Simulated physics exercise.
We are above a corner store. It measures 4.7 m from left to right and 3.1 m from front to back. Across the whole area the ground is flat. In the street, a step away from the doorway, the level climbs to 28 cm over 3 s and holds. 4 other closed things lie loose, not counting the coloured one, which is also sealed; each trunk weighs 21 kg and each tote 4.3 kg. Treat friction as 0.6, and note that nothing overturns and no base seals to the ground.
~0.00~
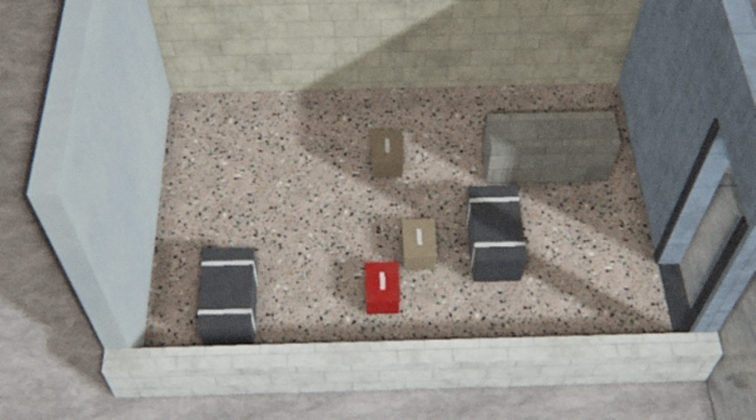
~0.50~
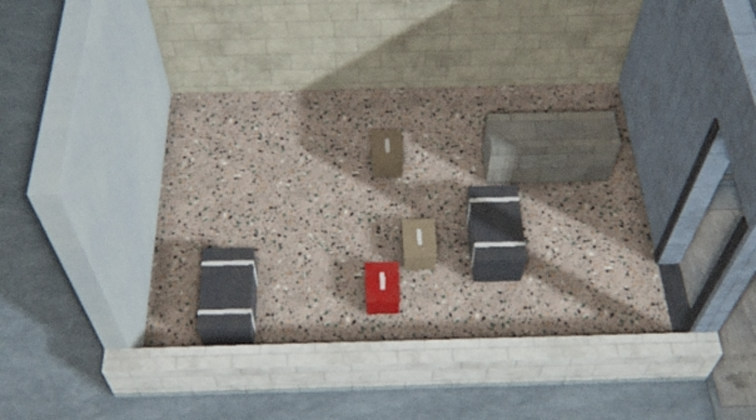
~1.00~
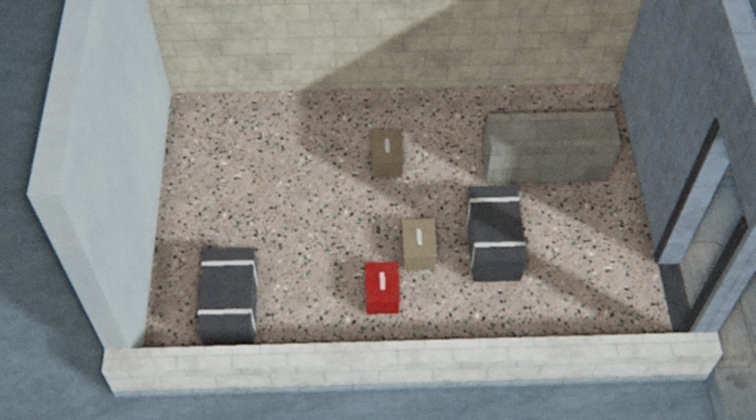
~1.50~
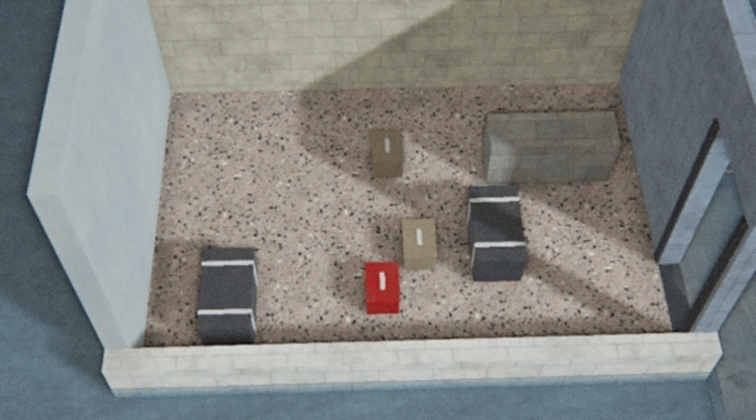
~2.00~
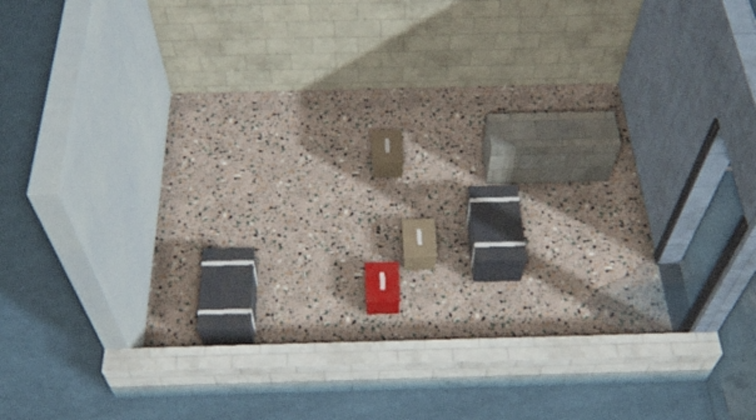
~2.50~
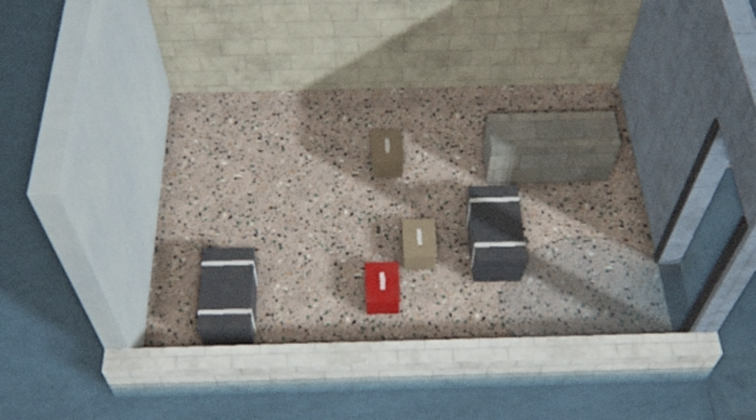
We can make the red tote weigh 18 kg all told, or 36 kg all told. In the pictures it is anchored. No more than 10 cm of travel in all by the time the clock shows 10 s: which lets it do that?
I would say it takes the heavier mass.
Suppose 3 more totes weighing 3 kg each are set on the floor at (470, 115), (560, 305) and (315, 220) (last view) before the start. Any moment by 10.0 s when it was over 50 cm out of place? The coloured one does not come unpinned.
Taking them in turn, the first is beyond the line, the second beyond the line and the third beyond the line.
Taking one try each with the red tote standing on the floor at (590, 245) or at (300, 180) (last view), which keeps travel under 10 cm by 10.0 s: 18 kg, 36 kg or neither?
The small mass already works; the small mass already works.
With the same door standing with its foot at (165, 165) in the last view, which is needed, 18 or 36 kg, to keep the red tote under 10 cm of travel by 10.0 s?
Outcome - the lighter pick works.
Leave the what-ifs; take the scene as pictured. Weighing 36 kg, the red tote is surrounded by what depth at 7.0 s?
Around 8 cm.
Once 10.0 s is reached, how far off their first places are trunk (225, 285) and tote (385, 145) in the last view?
First 100 cm, then 120 cm.
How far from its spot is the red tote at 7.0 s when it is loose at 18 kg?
I'd put it at about 40 cm.
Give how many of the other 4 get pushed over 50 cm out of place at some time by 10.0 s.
4.
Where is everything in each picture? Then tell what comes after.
The red tote at (382, 281), on the bottom; water covers 0.0 m2; 0 of 5 have shifted, in the first frame.
The red tote at (382, 281), on the bottom; 0.0 m2 under water; 0 of 5 have shifted, in the second frame.
The red tote at (382, 281) rests on the ground; 0.0 m2 under water; 0 of 5 have shifted, in the third frame.
The red tote at (382, 281) rests on the ground; water covers 0.0 m2; 0 of 5 have shifted, in the fourth frame.
The red tote at (382, 281) rests on the ground; water covers 0.4 m2; 0 of 5 have shifted, in the fifth frame.
The red tote at (382, 281), on the bottom; water covers 1.5 m2; 0 of 5 have shifted, in the sixth frame.
After 3.5 s the red tote would be 0 cm from its start with 18 kg and 0 cm from its start with 36 kg; 3 cm of water round it then.
After 4.5 s the red tote would be 11 cm from its start with 18 kg and 0 cm from its start with 36 kg; 9 cm of water round it then.
After 7.0 s the red tote would be 37 cm from its start with 18 kg and 0 cm from its start with 36 kg; 8 cm of water round it then.
After 10.0 s the red tote would be 50 cm from its start with 18 kg and 0 cm from its start with 36 kg; 13 cm of water round it then.
